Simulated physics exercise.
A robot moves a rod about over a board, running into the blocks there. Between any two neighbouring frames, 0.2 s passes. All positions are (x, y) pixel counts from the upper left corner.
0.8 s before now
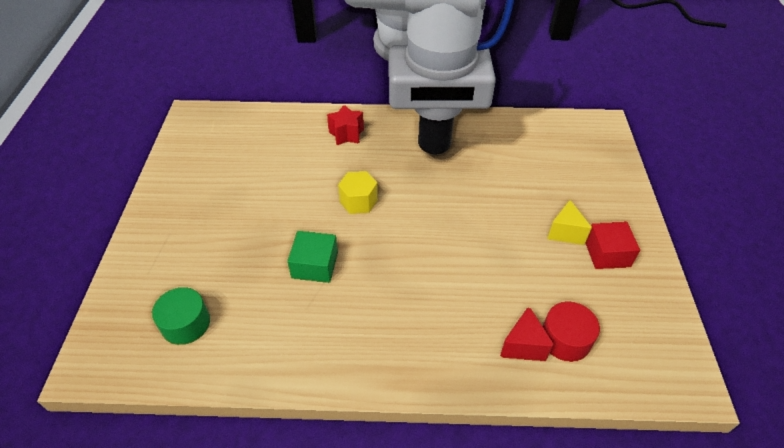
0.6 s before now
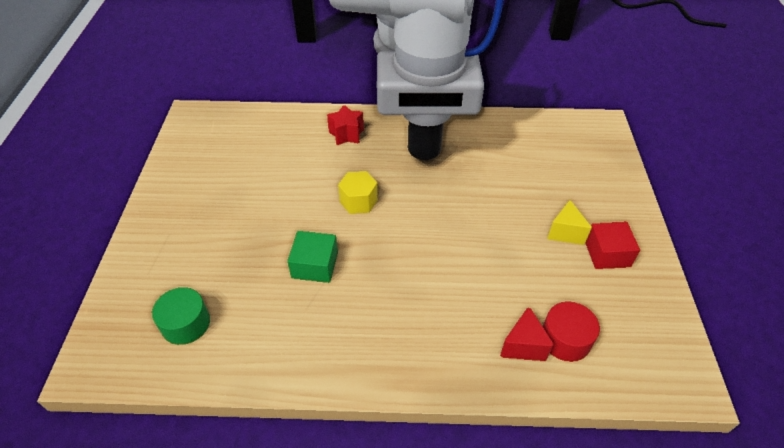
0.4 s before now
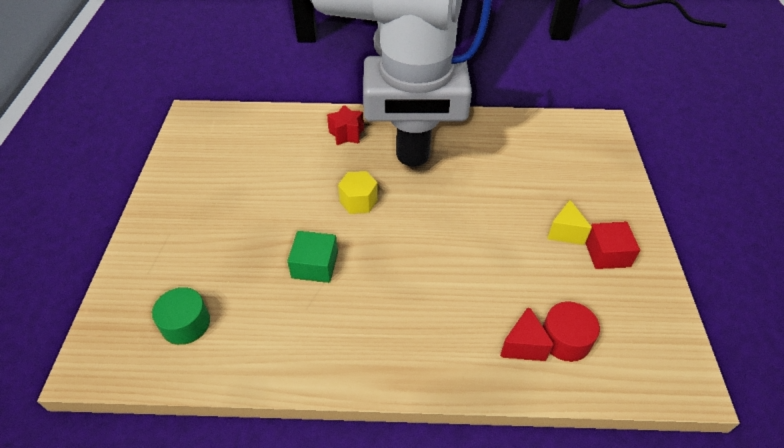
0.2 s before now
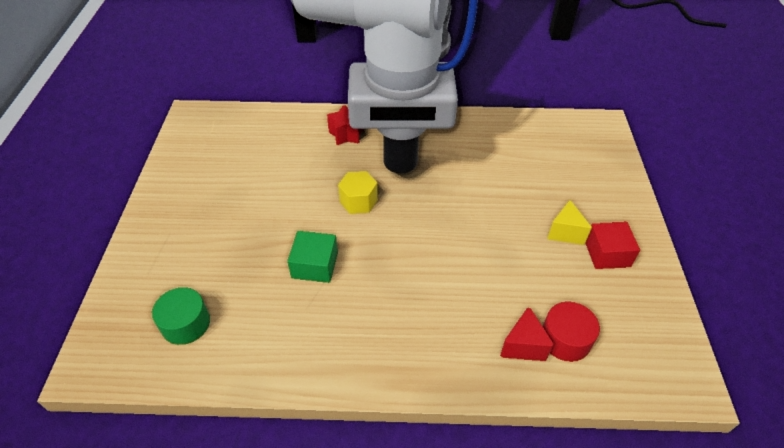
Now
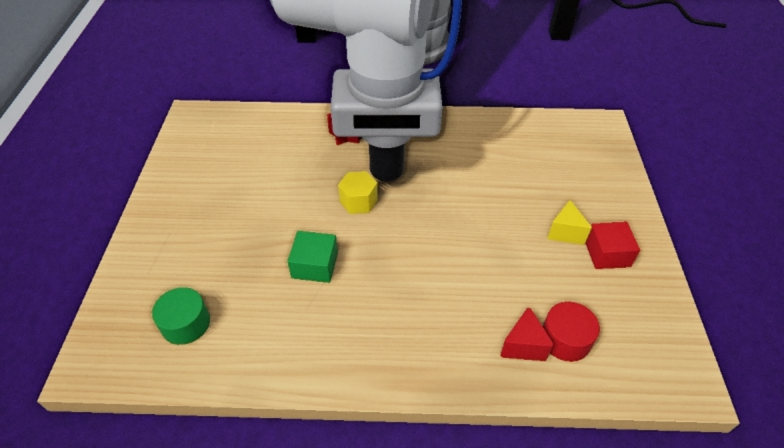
In the video, a robot arm moves its black rod a short way left and slightly toward the viewer over a wooden board, nearing the yellow hexagonal block and partly covering the red star, while the scattered blocks stay still.
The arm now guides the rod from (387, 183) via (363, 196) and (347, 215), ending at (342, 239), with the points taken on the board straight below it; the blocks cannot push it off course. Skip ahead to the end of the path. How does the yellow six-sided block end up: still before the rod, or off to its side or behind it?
Fallen away.
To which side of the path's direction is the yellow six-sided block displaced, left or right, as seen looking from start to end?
Out to the right.
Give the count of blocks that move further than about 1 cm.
I foresee two blocks being moved.
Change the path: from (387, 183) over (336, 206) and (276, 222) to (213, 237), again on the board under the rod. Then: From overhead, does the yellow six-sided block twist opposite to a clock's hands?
Short answer: Yes.
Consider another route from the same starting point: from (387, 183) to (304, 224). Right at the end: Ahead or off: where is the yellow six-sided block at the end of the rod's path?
Final position: Ahead.
What follows on the original path. One third of the way, rod at (361, 184); yellow six-sided block at (337, 198), turned 15° anticlockwise.
Two thirds of the way, rod at (346, 203); yellow six-sided block at (318, 217).
At the end, rod at (341, 227); green square block at (303, 260), turned 20° anticlockwise; red star block in place; yellow six-sided block at (303, 227), turned 15° clockwise.
